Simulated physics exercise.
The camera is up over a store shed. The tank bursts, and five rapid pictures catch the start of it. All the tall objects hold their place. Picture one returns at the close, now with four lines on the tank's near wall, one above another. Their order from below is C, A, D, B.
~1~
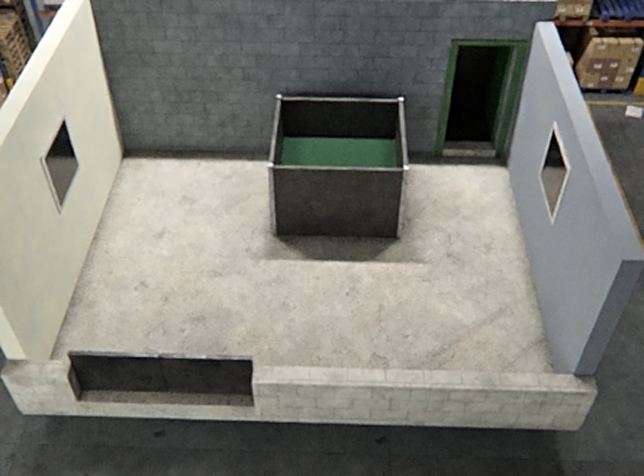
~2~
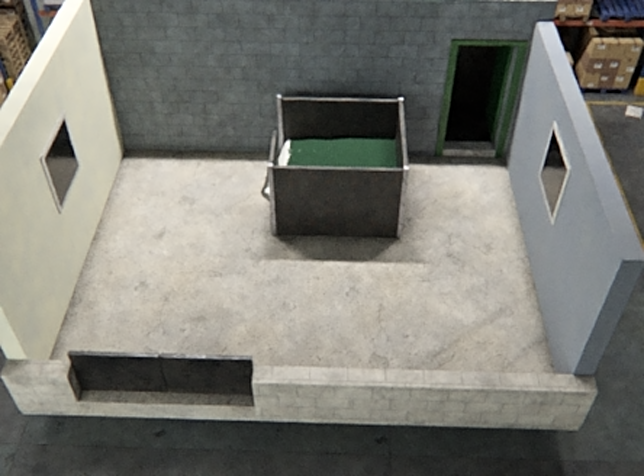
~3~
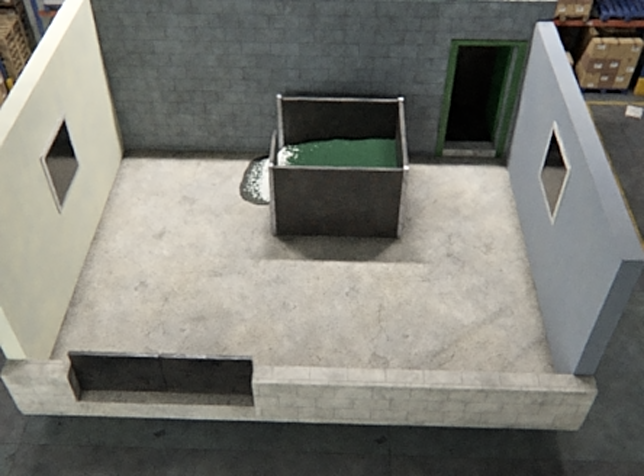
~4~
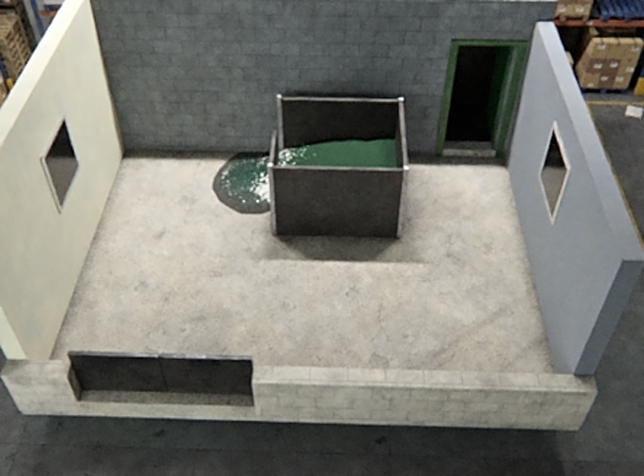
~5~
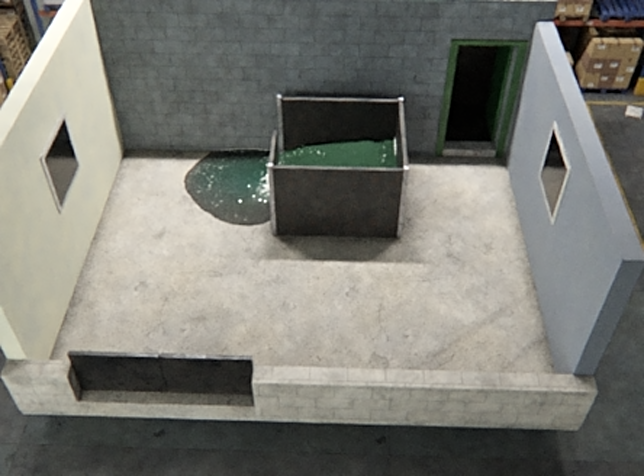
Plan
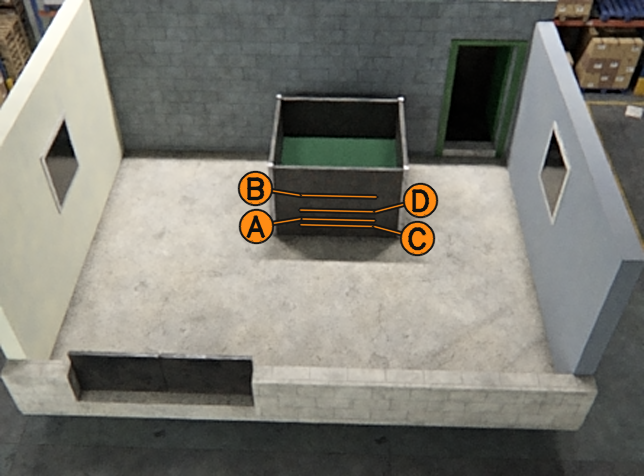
The clip shows a raised view of a shed with an open top, where green water sits in a dark square tank; water then emerges from the tank's left side and spreads leftward across the pale floor in a widening puddle.
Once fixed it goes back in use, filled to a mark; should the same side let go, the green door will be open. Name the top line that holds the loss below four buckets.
Choose B.
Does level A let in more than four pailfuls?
No, not at all.
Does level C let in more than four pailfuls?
No, not at all.
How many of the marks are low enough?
All of them.
On the marked copy, A at (337, 219); B at (337, 196); C at (337, 225); D at (337, 210); from the bottom up C, A, D, B.
With A, nothing gets over.
With B, a bucket or two gets in.
With C, nothing gets over.
With D, nothing gets over.
